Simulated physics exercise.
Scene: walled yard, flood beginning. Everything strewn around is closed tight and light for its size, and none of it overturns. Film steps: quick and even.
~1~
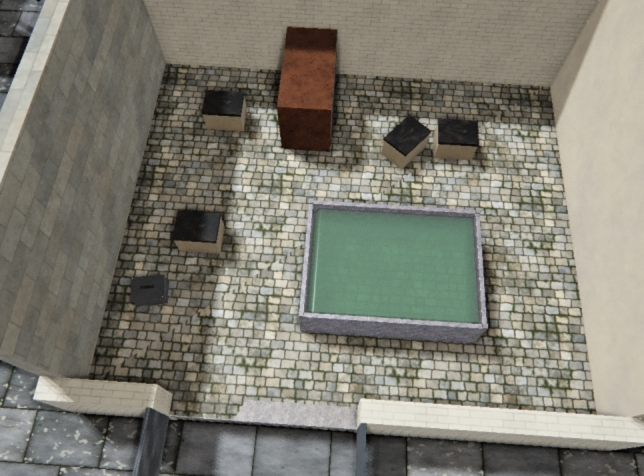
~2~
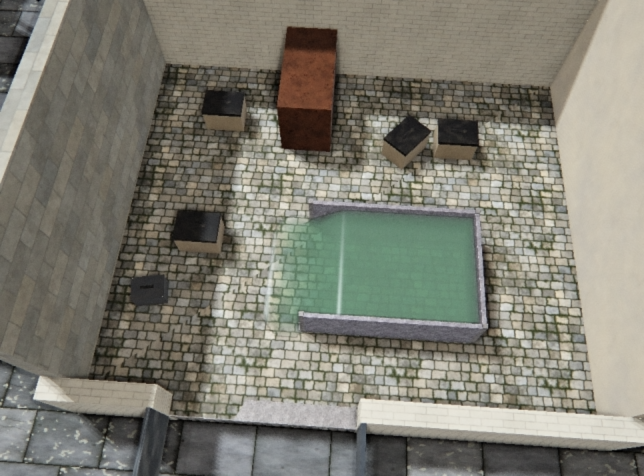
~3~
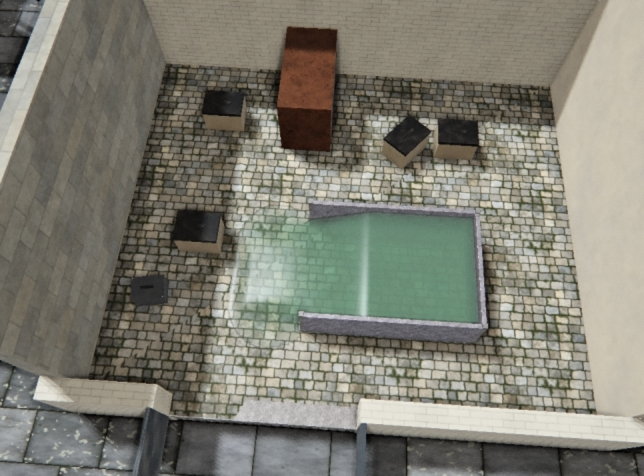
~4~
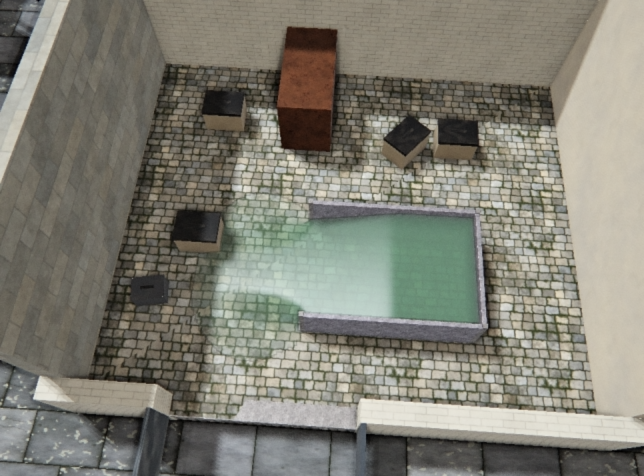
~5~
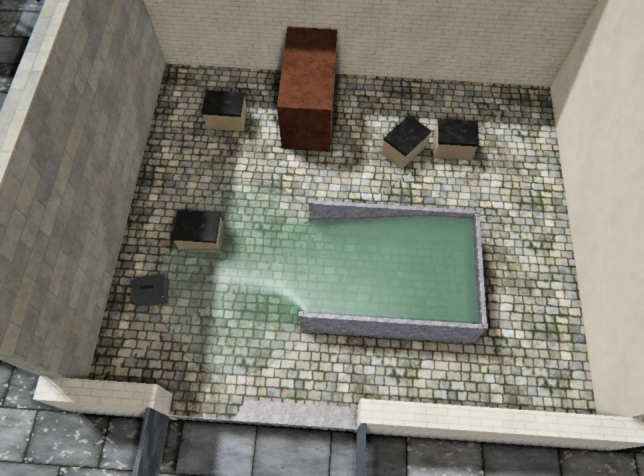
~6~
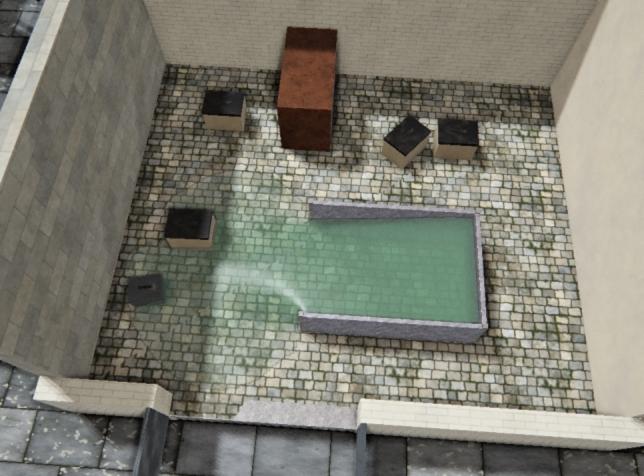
We see a walled, cobbled yard with dark-topped boxes and a rusty block; the left side of a low tank of green water opens, and water spreads leftward across the stones, around a box that shifts slightly left.
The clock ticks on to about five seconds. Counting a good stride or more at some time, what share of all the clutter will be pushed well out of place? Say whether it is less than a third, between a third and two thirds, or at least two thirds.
Portion: One third through two thirds.
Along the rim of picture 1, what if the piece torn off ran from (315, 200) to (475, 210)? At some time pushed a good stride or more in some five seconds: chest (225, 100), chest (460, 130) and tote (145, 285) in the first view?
In turn: Stayed short, cleared that distance, stayed short.
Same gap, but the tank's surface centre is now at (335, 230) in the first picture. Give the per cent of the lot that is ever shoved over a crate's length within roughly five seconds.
About 60 %.
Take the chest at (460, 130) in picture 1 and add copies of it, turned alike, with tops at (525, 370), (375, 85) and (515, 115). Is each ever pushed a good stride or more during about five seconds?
The first sits tight, the second sits tight, the third sits tight.
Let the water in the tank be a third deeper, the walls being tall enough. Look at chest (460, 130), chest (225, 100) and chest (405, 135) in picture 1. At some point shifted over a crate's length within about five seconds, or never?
Object 1: Didn't cover it. Object 2: Covered it. Object 3: Didn't cover it.
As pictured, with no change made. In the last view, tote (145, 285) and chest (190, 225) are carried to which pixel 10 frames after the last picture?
At about (103, 337) and (142, 174).
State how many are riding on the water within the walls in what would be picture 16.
I get 2.
A moment on, 1 of 5 are well off their spots; 0 afloat.
Next, 2 of 5 are well off their spots; 2 afloat.
Later, 2 of 5 are well off their spots; 2 afloat.
In the end, 3 of 5 are well off their spots, and 3 have been at some point; 2 afloat.
